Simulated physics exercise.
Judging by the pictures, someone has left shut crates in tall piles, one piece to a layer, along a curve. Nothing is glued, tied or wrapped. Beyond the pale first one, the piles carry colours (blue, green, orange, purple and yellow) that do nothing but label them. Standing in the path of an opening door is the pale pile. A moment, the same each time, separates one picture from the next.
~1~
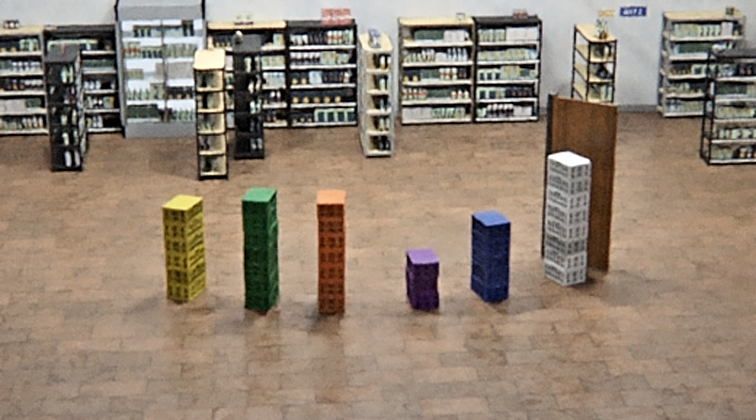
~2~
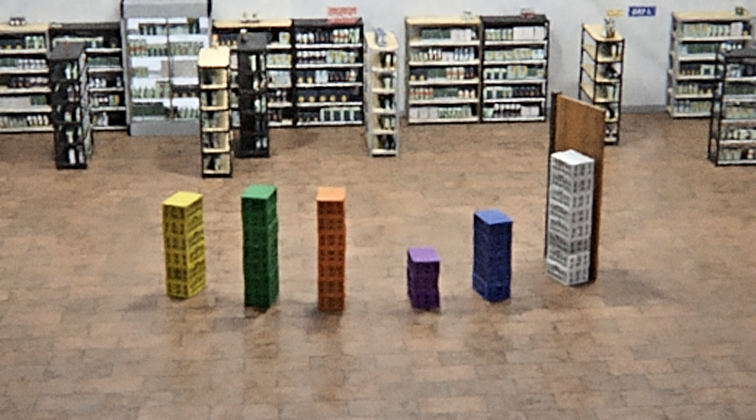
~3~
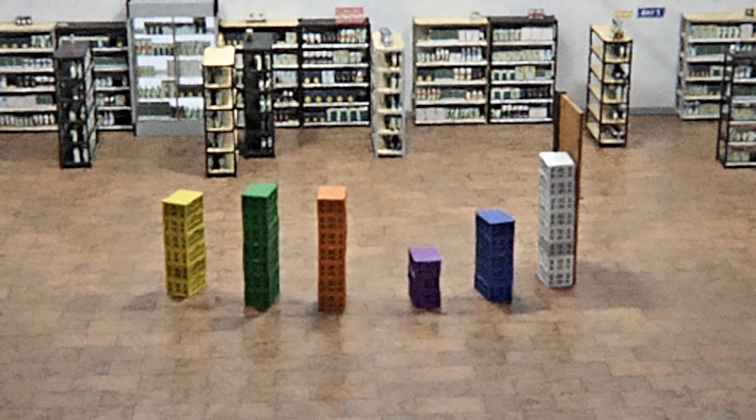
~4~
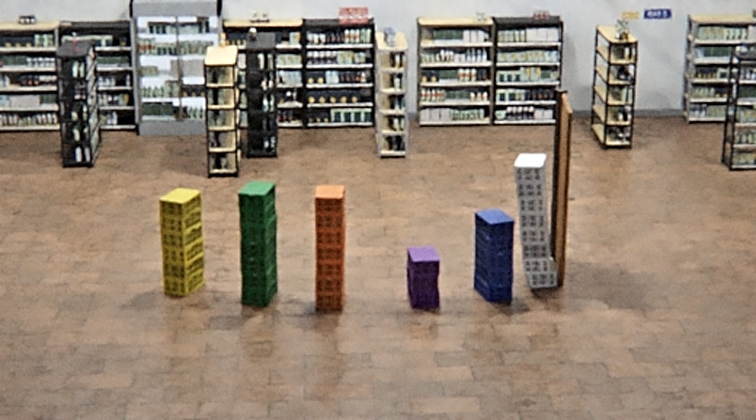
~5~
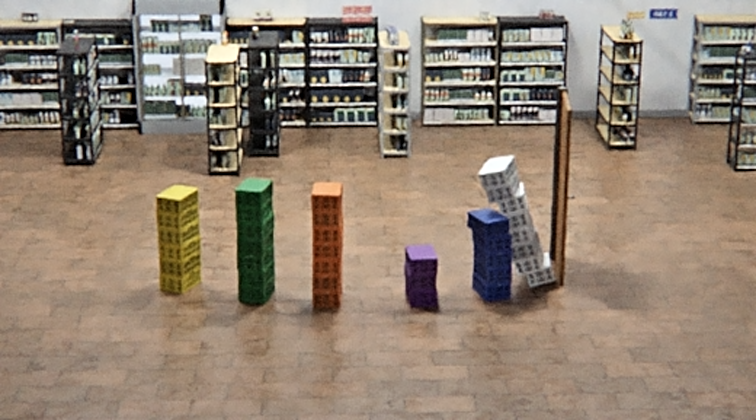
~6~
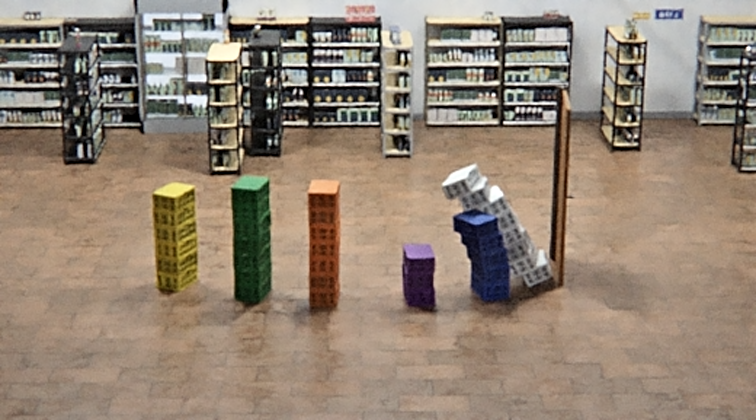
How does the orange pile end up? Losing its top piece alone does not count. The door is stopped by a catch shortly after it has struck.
Holds together.
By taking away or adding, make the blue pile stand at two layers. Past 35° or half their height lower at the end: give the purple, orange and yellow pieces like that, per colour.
By colour, I'd count purple 0, orange 0, yellow 0.
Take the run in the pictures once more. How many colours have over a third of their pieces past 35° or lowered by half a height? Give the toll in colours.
The tally is 1.
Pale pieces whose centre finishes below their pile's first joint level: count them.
Counting the pale pieces gives 5.
Soon, 8 of the pale pile down; none of the 7 orange crates down (0 of 28 in all colours); top orange crate unmoved; top blue crate tipped well over, half its height lower.
A while on, 8 of the pale pile down; none of the 7 orange crates down (3 of 28 in all colours); top orange crate unmoved; top blue crate tipped steeply, some two heights lower.
Finally, 8 of the pale pile down; none of the 7 orange crates down (3 of 28 in all colours); top orange crate unmoved; top blue crate upside down. Seen by the last camera, middles, top orange crate near (324, 195), top blue crate near (406, 316).
